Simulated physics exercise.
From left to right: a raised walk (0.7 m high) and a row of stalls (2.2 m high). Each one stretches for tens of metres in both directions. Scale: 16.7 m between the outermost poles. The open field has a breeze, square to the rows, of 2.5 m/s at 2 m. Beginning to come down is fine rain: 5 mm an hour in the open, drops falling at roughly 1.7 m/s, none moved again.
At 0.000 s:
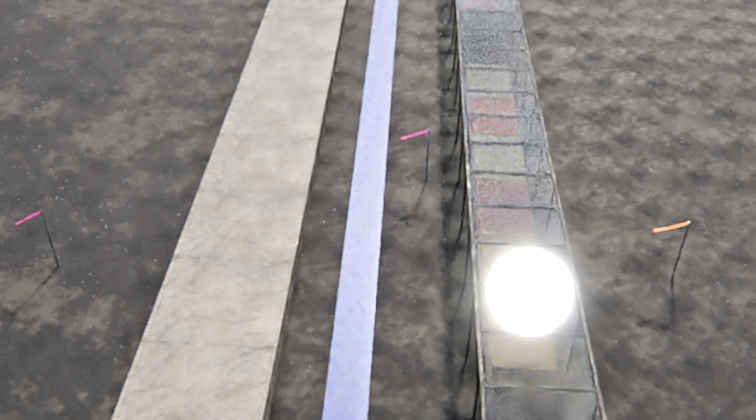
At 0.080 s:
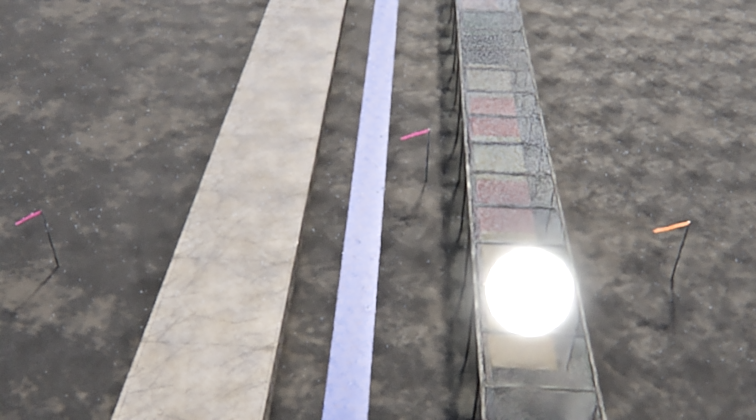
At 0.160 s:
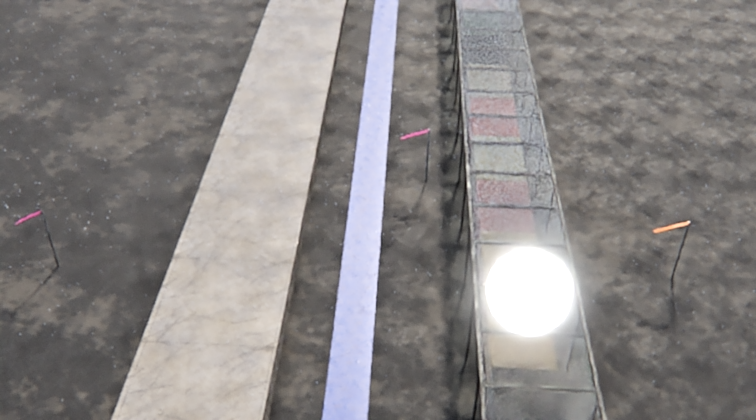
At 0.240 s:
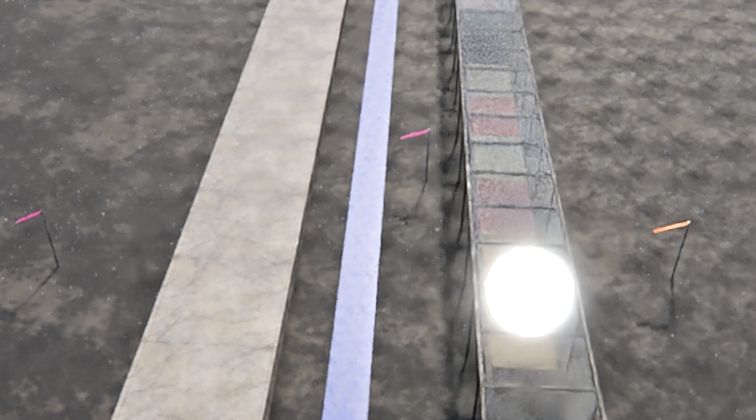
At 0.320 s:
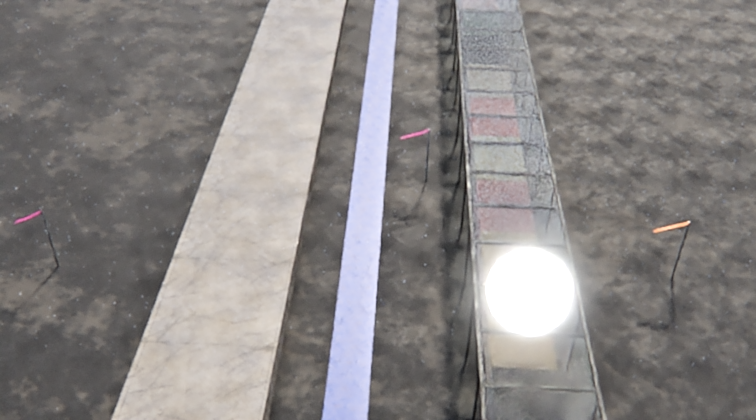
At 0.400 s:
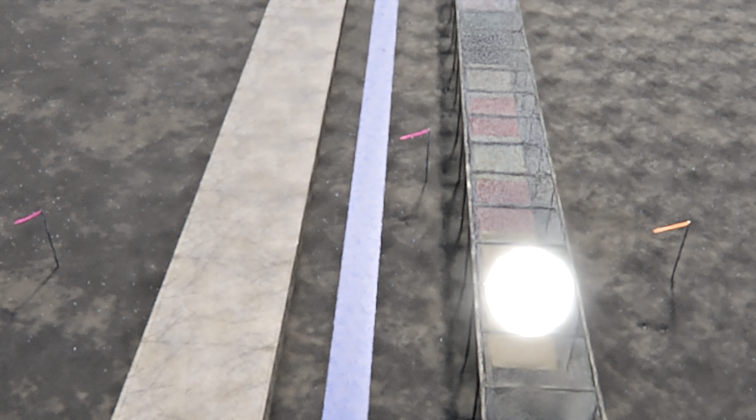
At the start, a pale raised walk, a narrow blue strip and a row of glass-topped stalls with a bright white glare run across dark, mottled ground, with thin ribbons on stakes leaning left. Through to the end, the view stays fixed and the ribbons barely move, while tiny pale specks shift faintly.
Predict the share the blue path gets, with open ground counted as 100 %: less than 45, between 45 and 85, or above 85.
The blue path gets above 85 % of the open amount.
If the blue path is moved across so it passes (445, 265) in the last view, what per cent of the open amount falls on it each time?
0 %.
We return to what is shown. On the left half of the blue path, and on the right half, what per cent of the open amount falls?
Estimate: Left close to 100 %, right close to 95 %.
10 minutes on, 0.8 mm on the blue path, 0.8 mm in the open.
30 minutes on, 2.5 mm on the blue path, 2.5 mm in the open.
60 minutes on, 4.9 mm on the blue path, 5.0 mm in the open, so the blue path has 98 % of the open amount; the left half of it has 102 %, the right half 94 %.
